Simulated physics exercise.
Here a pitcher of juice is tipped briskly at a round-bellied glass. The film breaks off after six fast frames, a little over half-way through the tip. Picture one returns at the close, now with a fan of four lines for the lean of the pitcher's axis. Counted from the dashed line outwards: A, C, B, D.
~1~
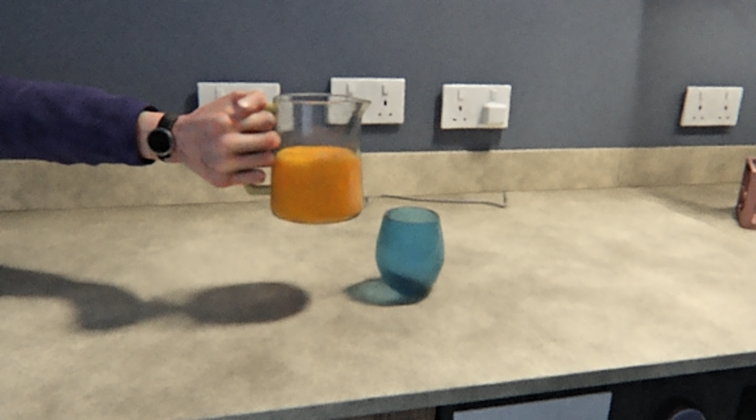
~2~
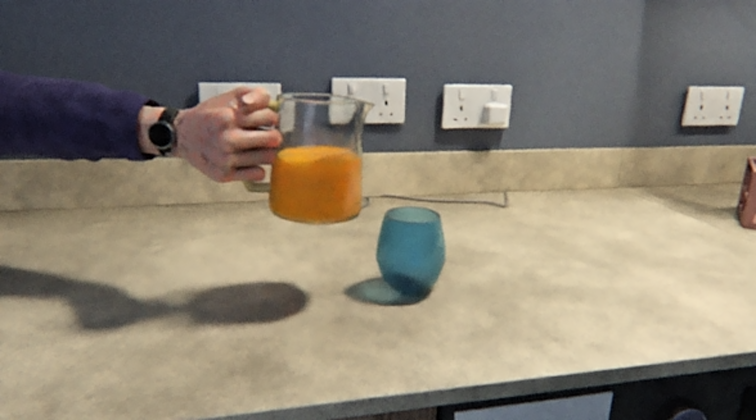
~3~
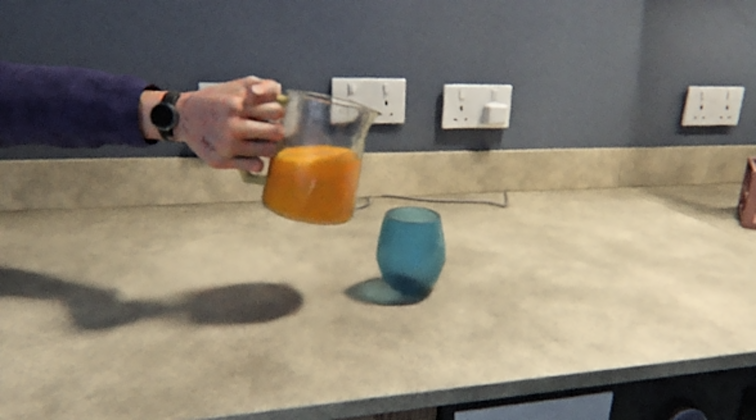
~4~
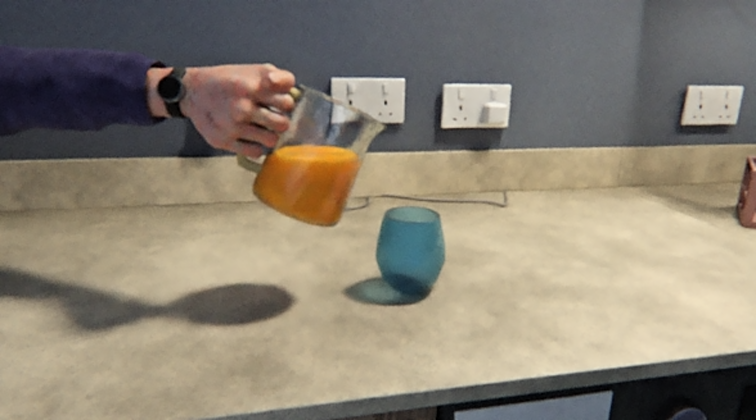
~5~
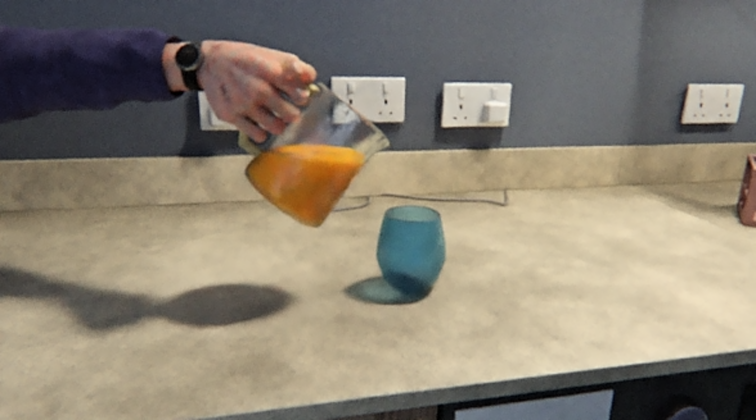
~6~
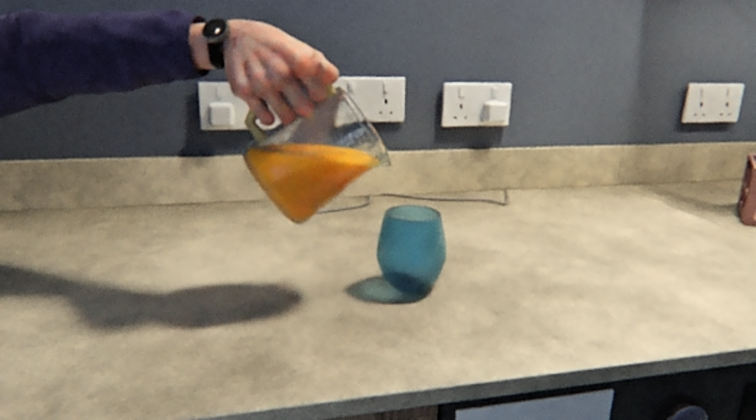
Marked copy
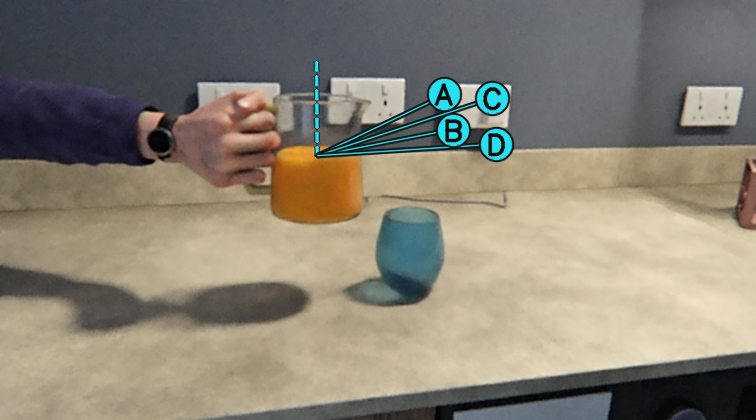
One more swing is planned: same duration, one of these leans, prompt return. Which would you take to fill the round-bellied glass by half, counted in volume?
C works best here.
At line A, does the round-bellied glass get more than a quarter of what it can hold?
Yes.
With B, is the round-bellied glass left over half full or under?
Over.
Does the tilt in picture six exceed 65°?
No, it does not.
On the marked copy, A at (428, 102); B at (436, 132); C at (475, 103); D at (479, 145).
With A, the round-bellied glass ends with about 30 % of what it can hold.
With B, the round-bellied glass ends with about 73 % of what it can hold.
With C, the round-bellied glass ends with about 52 % of what it can hold.
With D, the round-bellied glass ends with about 88 % of what it can hold; 8 % of the juice is spilt.
